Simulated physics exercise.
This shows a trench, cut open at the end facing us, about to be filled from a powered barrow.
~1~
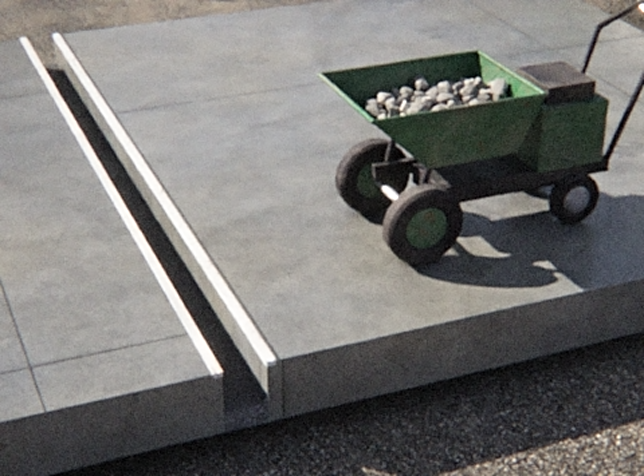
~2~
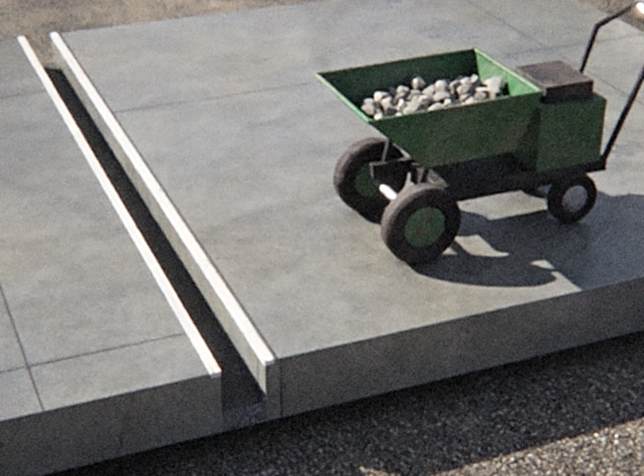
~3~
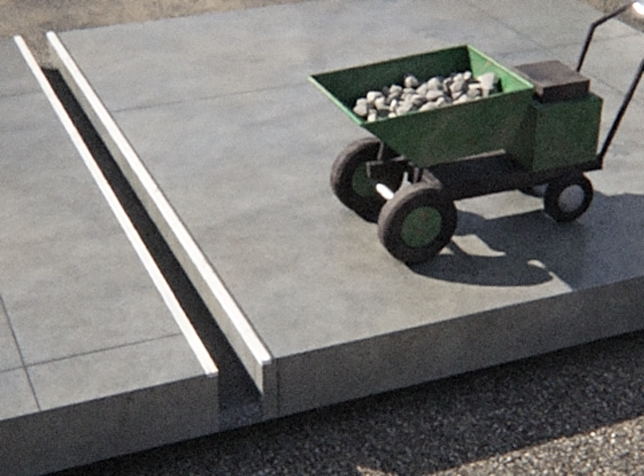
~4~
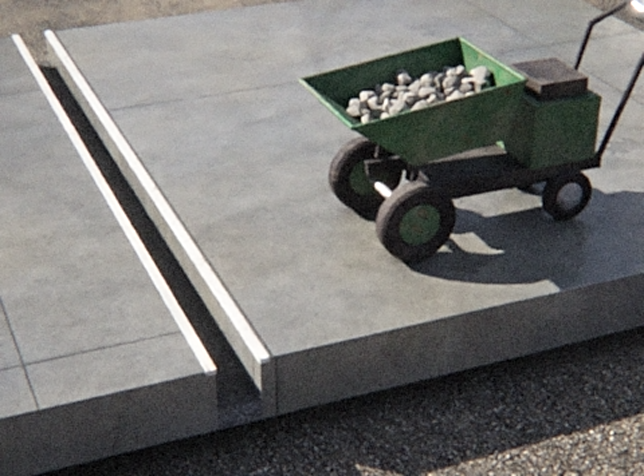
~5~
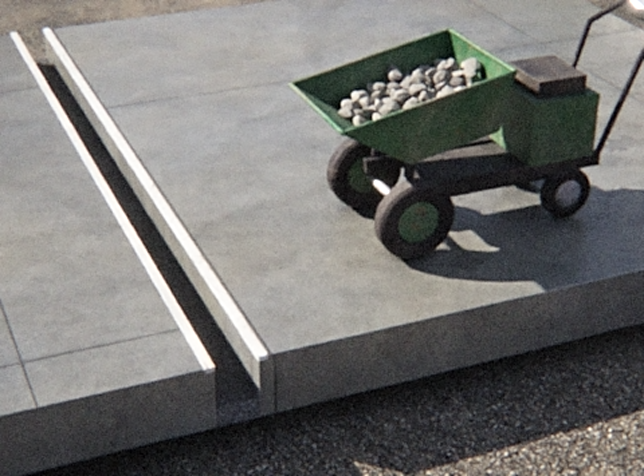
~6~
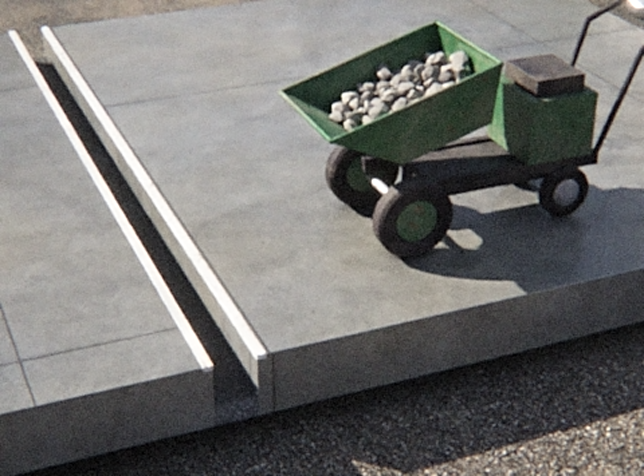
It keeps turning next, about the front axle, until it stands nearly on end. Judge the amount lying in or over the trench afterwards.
Lying there is the smaller part.
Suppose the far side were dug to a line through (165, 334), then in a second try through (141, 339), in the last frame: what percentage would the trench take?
The first try gives 20 percent, then the second gives 20 percent.
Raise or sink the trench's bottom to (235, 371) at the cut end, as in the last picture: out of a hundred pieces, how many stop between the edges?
I'd guess about 20 %.
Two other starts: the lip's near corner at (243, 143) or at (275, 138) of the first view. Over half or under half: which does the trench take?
A minority; a minority.
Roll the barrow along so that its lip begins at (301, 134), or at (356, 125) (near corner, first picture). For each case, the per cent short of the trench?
Try 1: 0 %. Try 2: 30 %.
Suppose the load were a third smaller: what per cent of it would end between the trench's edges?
That works out at around 20 percent.
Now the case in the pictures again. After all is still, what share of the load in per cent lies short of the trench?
Share of load: Near 40 %.
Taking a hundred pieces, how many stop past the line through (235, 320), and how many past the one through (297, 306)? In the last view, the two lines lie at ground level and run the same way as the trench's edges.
Roughly 30 per cent, and 60 per cent.
Shortly afterwards, skip tipped steeply; the whole lot in the skip.
Next, skip tipped right over; the bulk in the skip; a little short of the trench; only a few falling.
Some moments later, skip tipped right over; near a third in the skip; near half short of the trench; near a quarter in or heaped over the trench; only a few beyond it.
In the end, skip tipped right over; near a third in the skip; near a third short of the trench; near a quarter in or heaped over the trench; only a few beyond it.
